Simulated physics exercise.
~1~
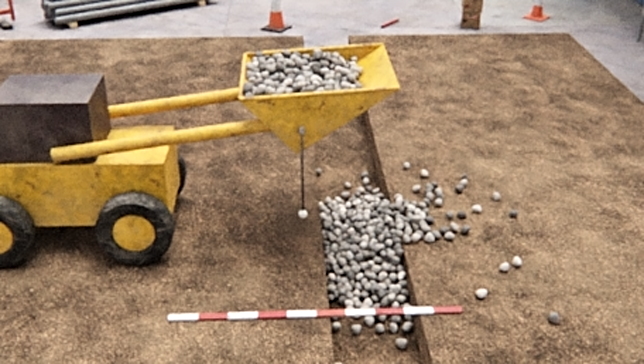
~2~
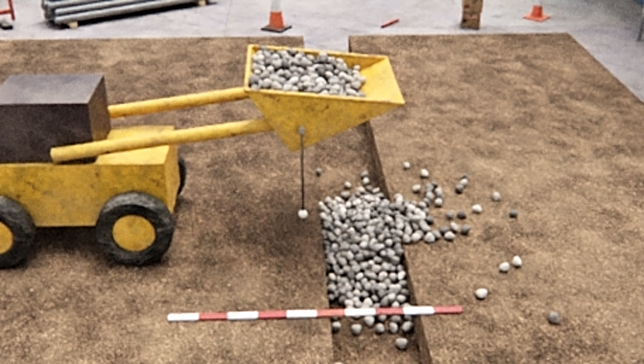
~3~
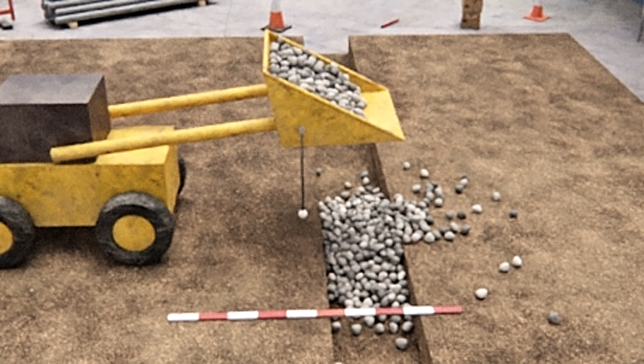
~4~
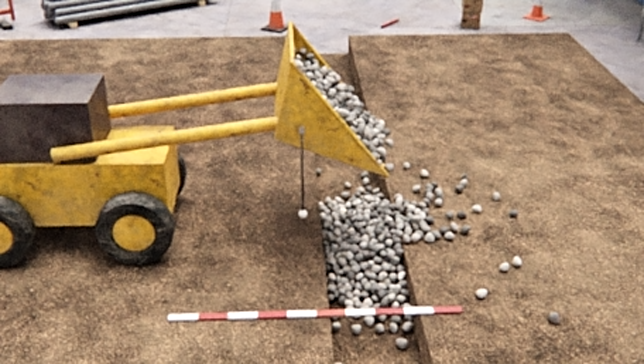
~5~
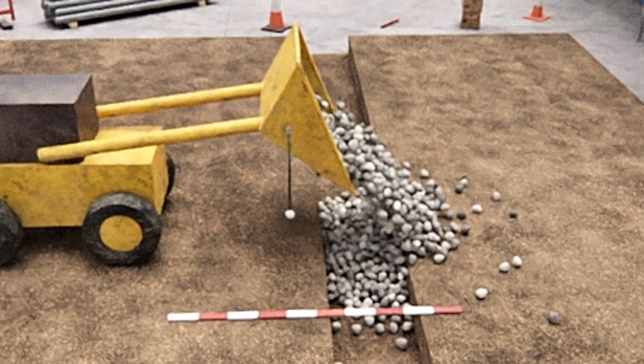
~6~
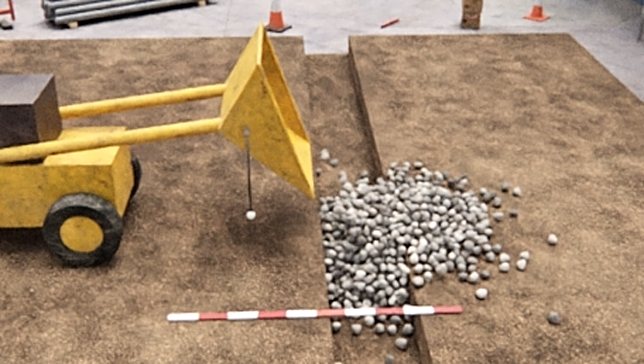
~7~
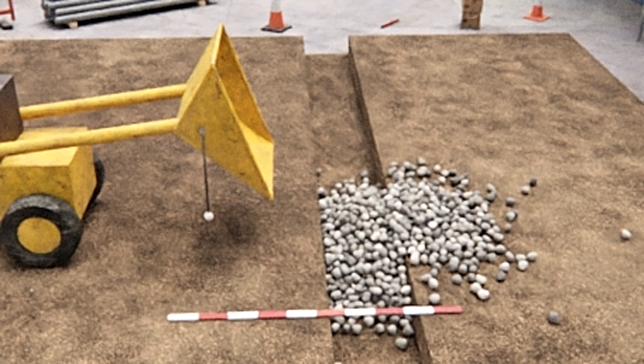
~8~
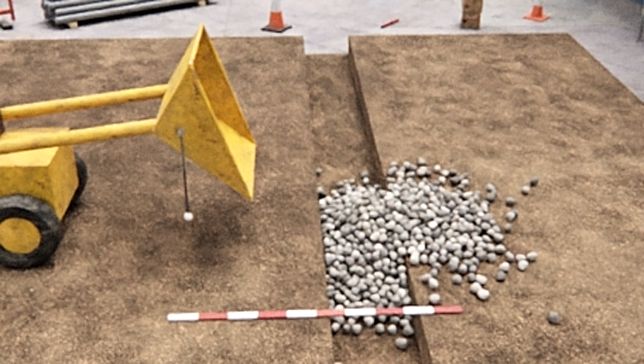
The clip shows a yellow wheeled loader tipping its raised bucket of grey stones over a trench already partly filled with stones, then backing away to the left as they pour out, leaving the bucket empty and a larger heap spread across the trench and onto the ground to its right.
